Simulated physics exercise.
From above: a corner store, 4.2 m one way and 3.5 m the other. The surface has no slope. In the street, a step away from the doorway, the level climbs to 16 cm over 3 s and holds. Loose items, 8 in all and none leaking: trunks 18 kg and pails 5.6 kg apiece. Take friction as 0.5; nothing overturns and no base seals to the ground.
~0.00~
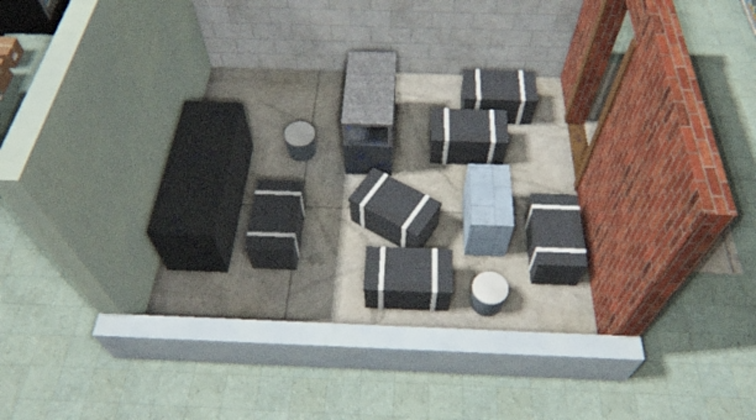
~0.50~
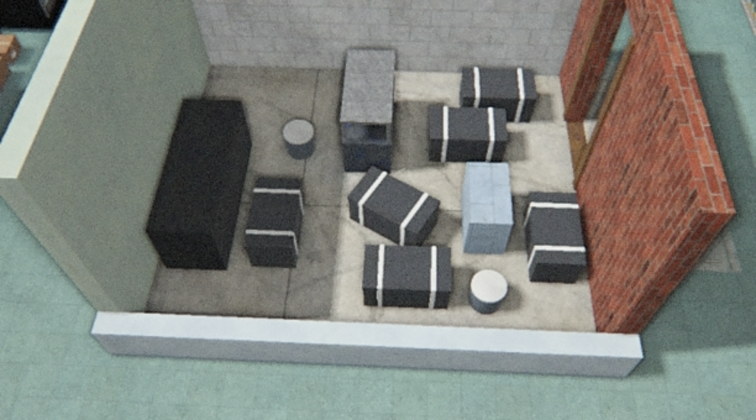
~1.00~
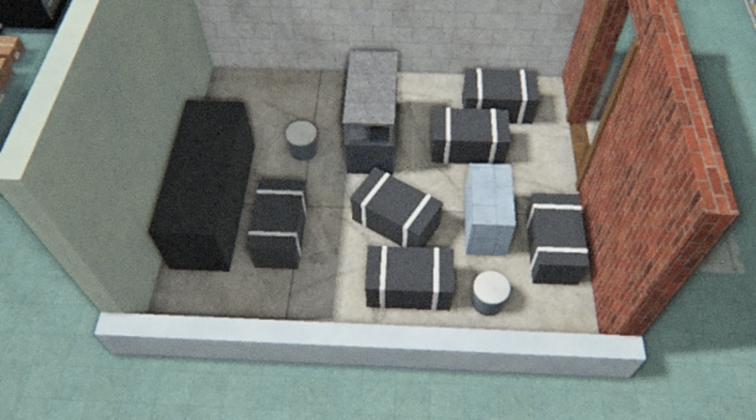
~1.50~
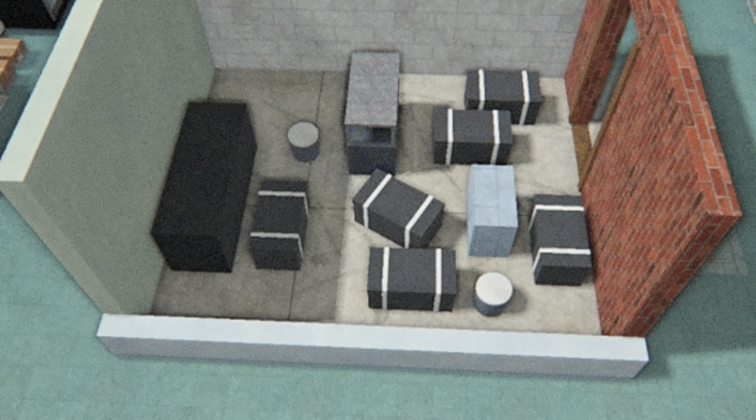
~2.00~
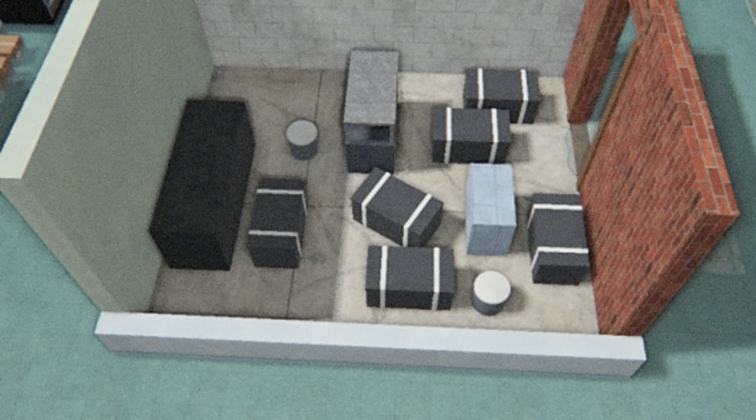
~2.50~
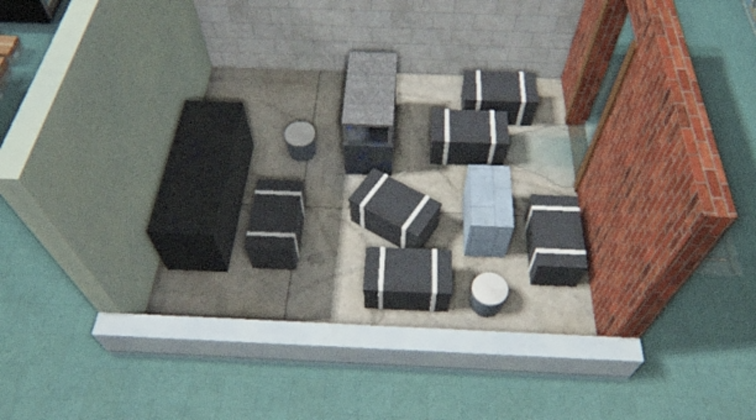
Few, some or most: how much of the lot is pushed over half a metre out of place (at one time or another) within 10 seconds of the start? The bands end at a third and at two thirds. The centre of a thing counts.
It is not even a third.
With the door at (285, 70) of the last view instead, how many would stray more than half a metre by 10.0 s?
In that case 2 of them.
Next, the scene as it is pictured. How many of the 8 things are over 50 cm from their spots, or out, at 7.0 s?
1 of them.
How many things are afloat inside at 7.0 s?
At that moment 2.
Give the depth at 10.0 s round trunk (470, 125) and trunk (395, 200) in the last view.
Roughly 9 and 4 cm.
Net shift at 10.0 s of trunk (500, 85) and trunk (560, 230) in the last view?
In turn: 30 cm, 0 cm.
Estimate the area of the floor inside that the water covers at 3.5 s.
Roughly 2.0 m2.
After 3.5 s 0 of 8 are over 50 cm from their spots; 0 afloat.
After 4.5 s 0 of 8 are over 50 cm from their spots; 1 afloat.
After 7.0 s 1 of 8 are over 50 cm from their spots; 2 afloat.
After 10.0 s 1 of 8 are over 50 cm from their spots, and 1 have been at some point; 3 afloat.
